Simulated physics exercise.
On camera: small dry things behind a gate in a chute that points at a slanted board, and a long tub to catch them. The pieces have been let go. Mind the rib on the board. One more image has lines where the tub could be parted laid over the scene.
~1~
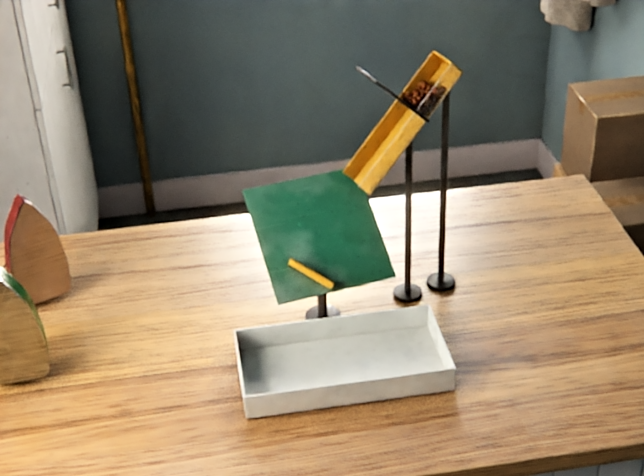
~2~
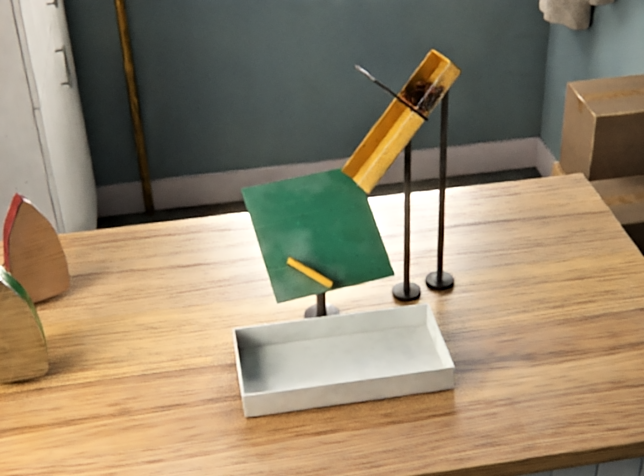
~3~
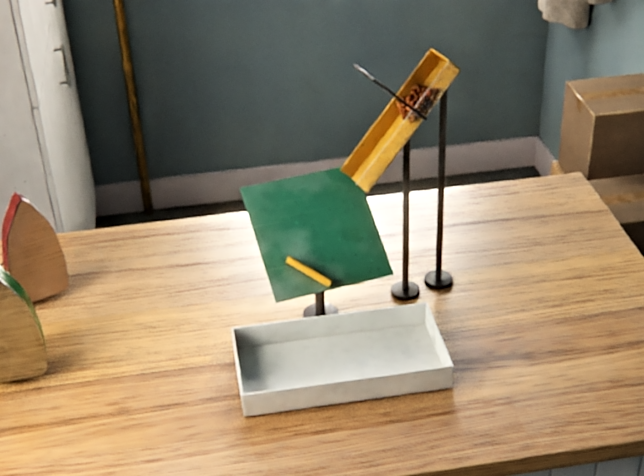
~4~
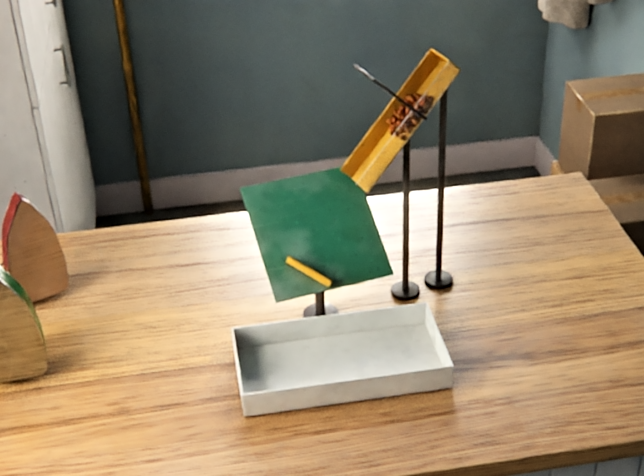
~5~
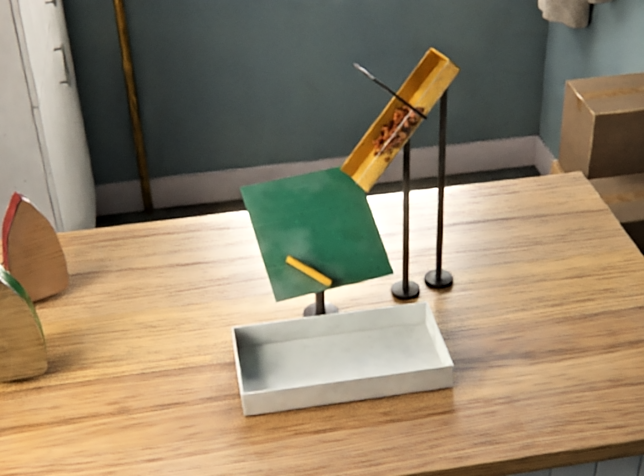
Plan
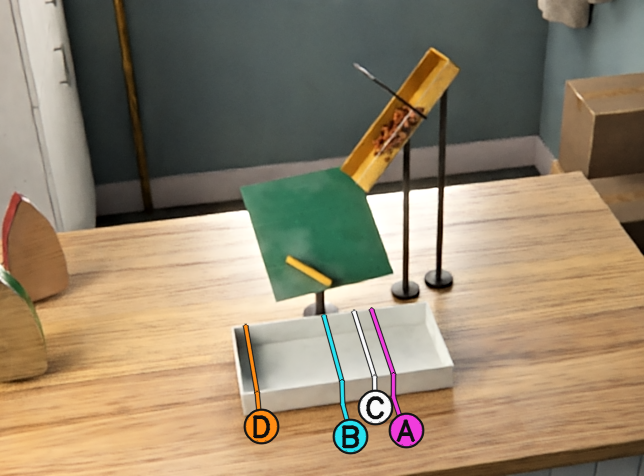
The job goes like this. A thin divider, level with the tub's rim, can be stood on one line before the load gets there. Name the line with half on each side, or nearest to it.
Take C.
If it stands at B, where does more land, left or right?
Right.
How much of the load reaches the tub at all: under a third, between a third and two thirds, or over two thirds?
Over two thirds.
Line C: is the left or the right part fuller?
More lands on the left.
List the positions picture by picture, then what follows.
In the first frame, load behind the gate near (422, 97), bits of dog kibble; lip of the chute near (362, 188), sloping fairly steeply.
In the second frame, middle of the board near (318, 231), tilted fairly steeply; middle of its low edge near (337, 289); of its high edge near (299, 176).
In the third frame, front corners of the tub near (243, 395) and (452, 366), empty; front of the load near (404, 117).
In the fourth frame, middle of the load near (408, 115); its front near (393, 133), close to a third of the way to the lip; rib from (288, 257) to (331, 282).
In the fifth frame, middle of the load near (398, 129); its front near (376, 154), close to two thirds of the way to the lip.
On the marked copy, line A crosses the front rim at (393, 373); line B crosses the front rim at (341, 380); line C crosses the front rim at (374, 376); line D crosses the front rim at (257, 392).
With A, of what is caught, the whole lot on the left of the divider, none at all on the right.
With B, of what is caught, a small share on the left of the divider, all but a few on the right.
With C, of what is caught, the bulk on the left of the divider, close to a quarter on the right.
With D, of what is caught, none at all on the left of the divider, the whole lot on the right.
